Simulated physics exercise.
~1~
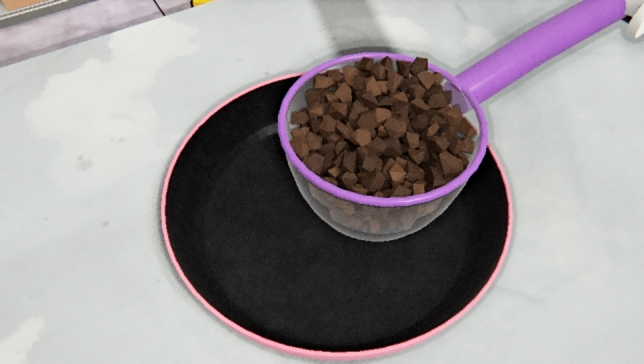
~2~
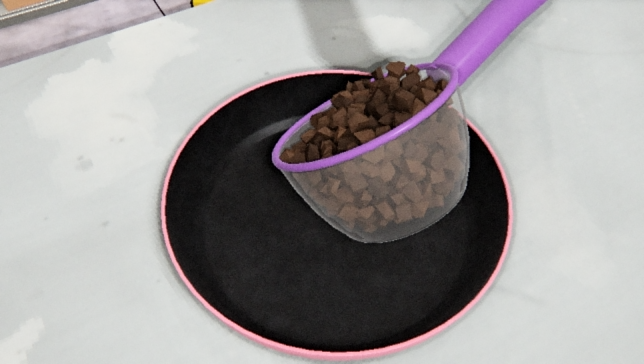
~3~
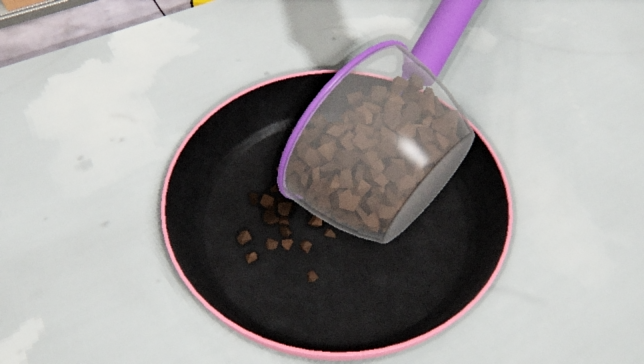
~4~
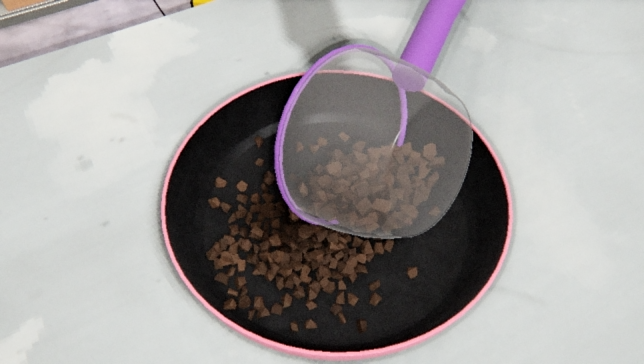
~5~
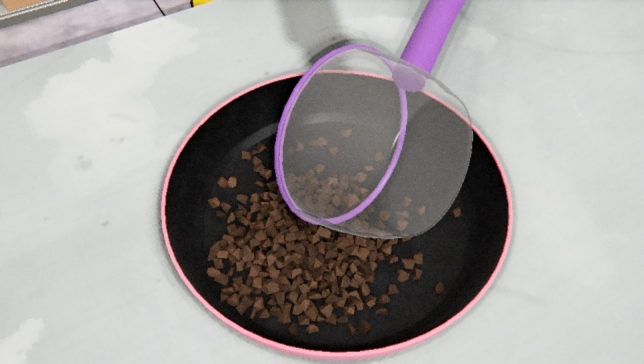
The footage shows a clear ladle with a purple rim and handle, full of brown crumbs, tilting leftward above a black, pink-rimmed pan. A few crumbs drop first, then many more pour out, until the ladle rests tipped over and looks emptied above the scattered pile.
